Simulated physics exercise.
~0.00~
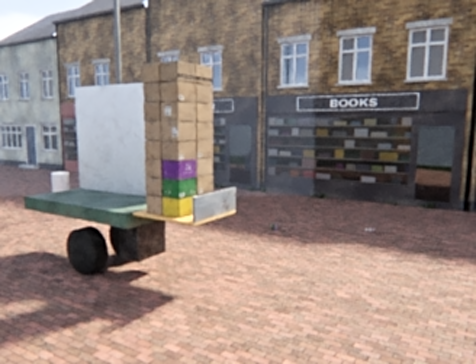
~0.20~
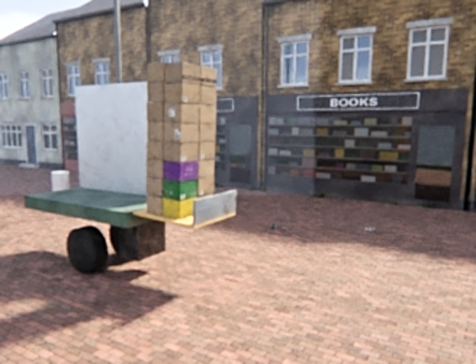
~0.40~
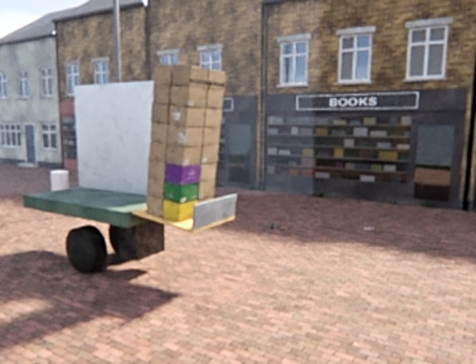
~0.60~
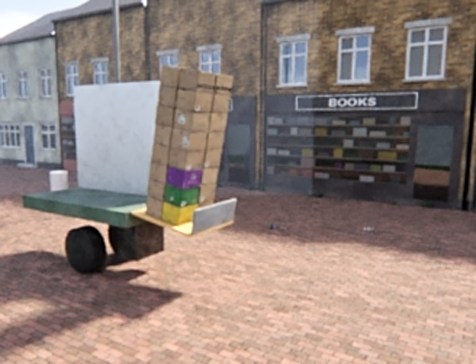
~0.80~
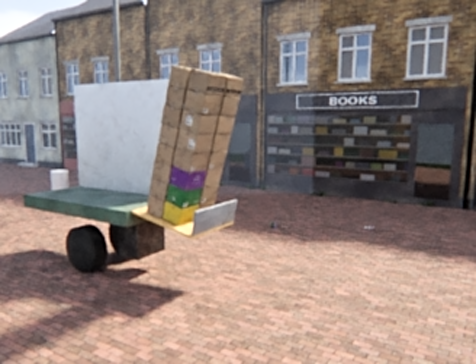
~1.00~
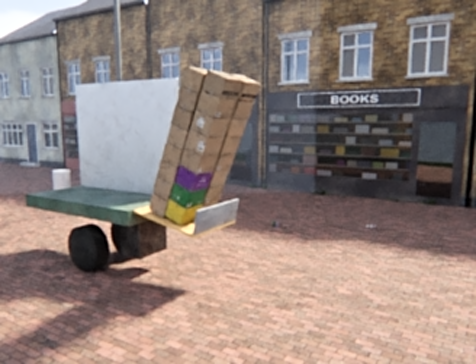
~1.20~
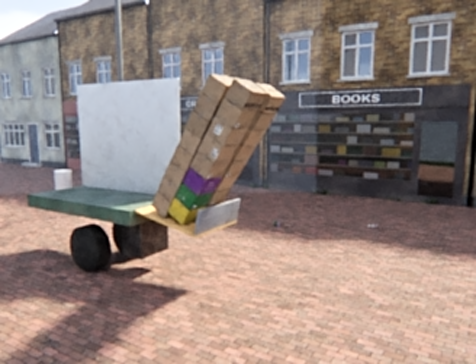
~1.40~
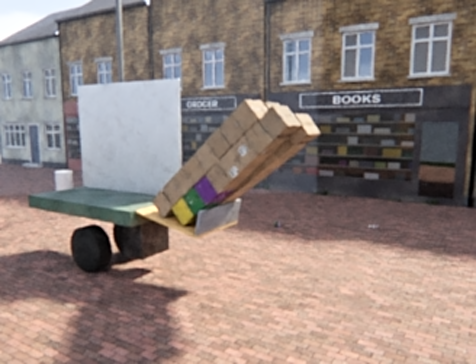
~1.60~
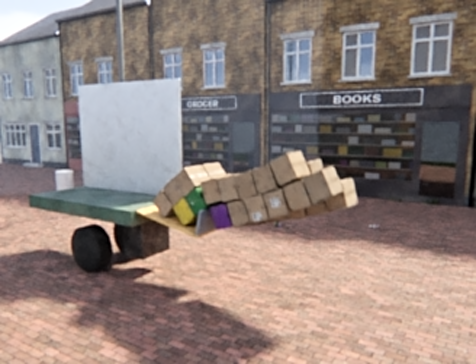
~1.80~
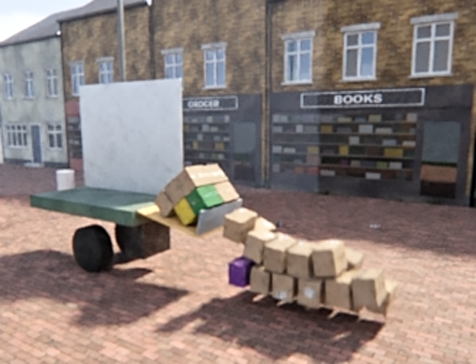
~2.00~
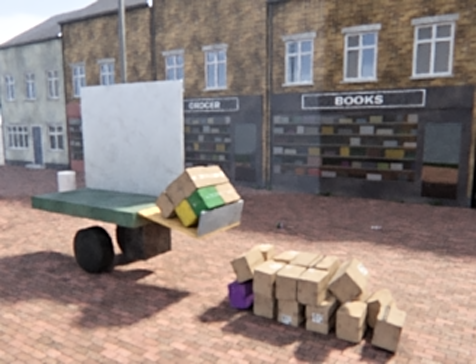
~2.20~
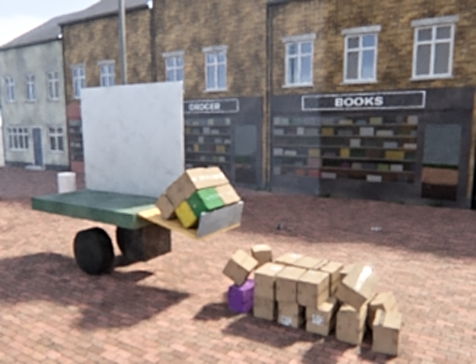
Tall stack of taped cartons leaning right on a lorry's dipping tail lift, toppling and spilling mostly onto brick paving, purple one included.
